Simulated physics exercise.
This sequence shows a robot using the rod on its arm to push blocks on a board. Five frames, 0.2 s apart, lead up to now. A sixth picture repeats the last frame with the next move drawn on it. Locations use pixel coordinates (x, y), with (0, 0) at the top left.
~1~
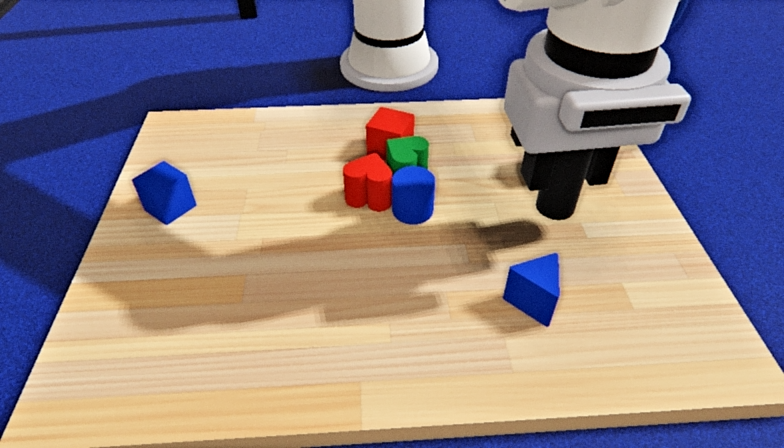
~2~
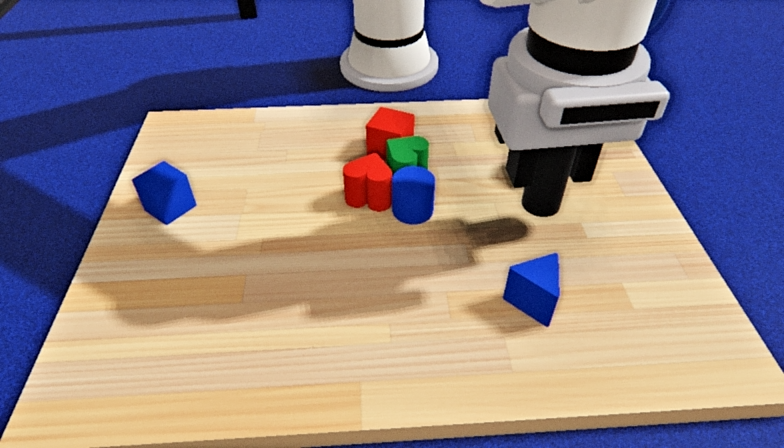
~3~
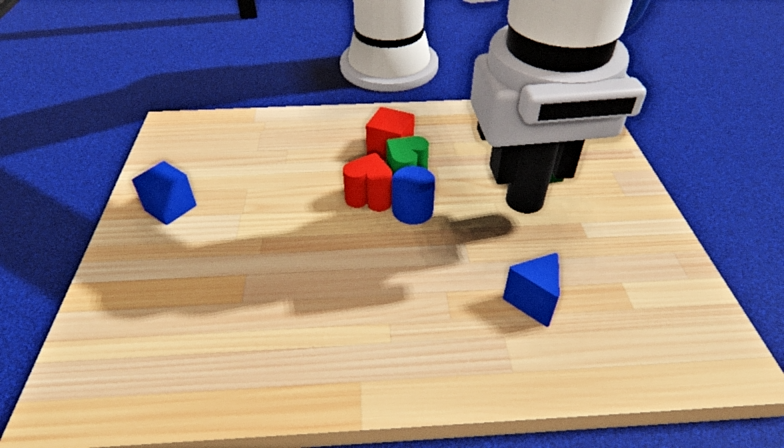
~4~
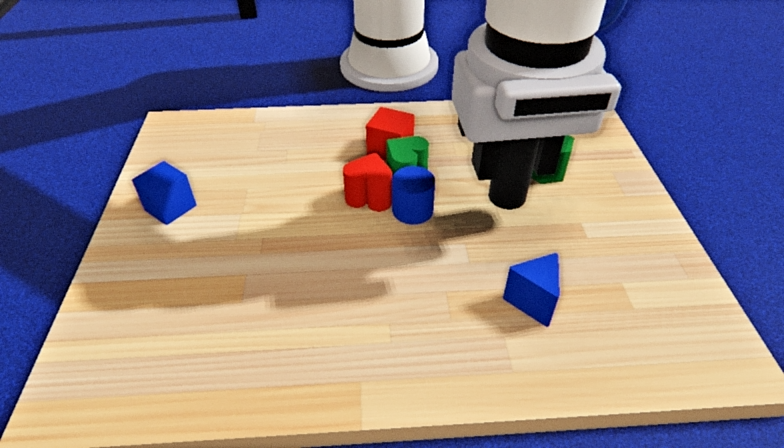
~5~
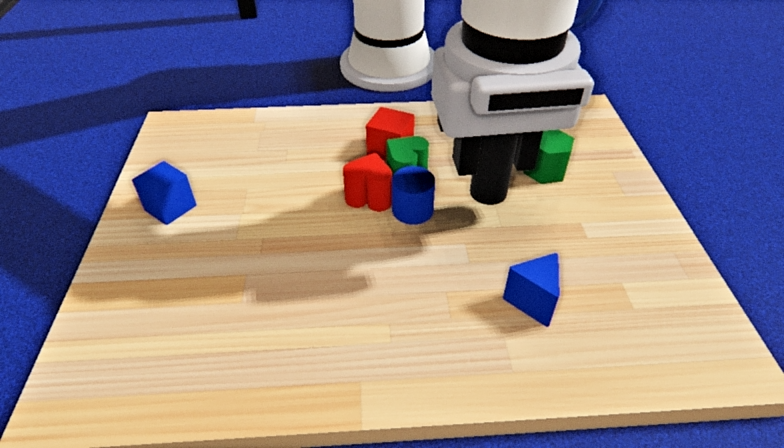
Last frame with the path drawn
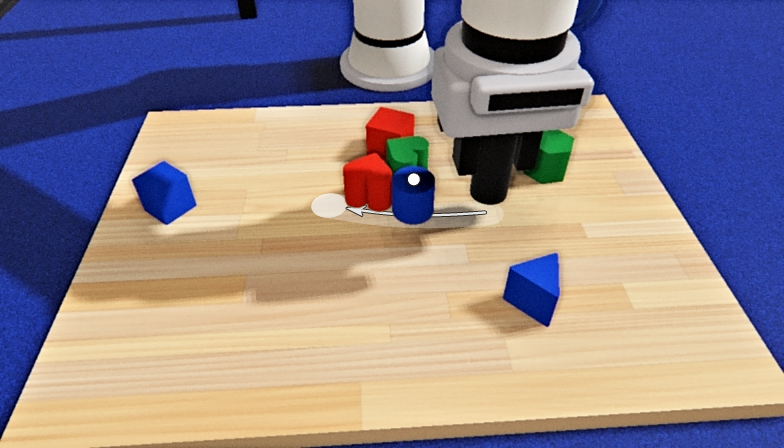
A robot arm with a dark rod glides slowly left above the back right of a wooden board, nearing a cluster of red, green and blue blocks. As it shifts, a green block behind it comes into view on the right, while all the blocks stay still.
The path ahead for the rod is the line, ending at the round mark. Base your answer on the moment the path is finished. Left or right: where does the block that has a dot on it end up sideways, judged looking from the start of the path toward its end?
Seen from start to end, it moves left.
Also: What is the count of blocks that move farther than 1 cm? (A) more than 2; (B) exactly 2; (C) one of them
Correct choice: B.
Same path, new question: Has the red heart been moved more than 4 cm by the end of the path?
That would be a yes.
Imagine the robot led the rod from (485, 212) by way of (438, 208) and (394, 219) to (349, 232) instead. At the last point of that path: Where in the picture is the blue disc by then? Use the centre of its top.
I predict (304, 201).
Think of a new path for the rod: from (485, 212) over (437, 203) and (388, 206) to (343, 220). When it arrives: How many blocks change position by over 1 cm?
I foresee two blocks being moved.
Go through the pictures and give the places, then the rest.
In the first picture, tip of the rod (555, 208), middles of tops, red heart (368, 168), green heart (407, 147), blue disc (414, 179).
In the second picture, rod (540, 205), nothing pushed.
In the third picture, rod (524, 202), nothing pushed.
In the fourth picture, rod (507, 198), nothing pushed.
In the fifth picture, rod (488, 193), red heart (368, 168), green heart (407, 147), blue disc (414, 179).
The line goes from (485, 212) by way of (406, 215) to (329, 205); the dot is on the blue disc.
The first path, step by step. One third of the way, rod (434, 196); red heart (354, 165), turned 15° clockwise; blue disc (394, 180).
Two thirds of the way, rod (379, 193); red heart (324, 162), turned 100° clockwise; blue disc (338, 186).
At the end, rod (327, 186); red heart (301, 154), turned 120° clockwise; green heart unmoved; blue disc (291, 191).
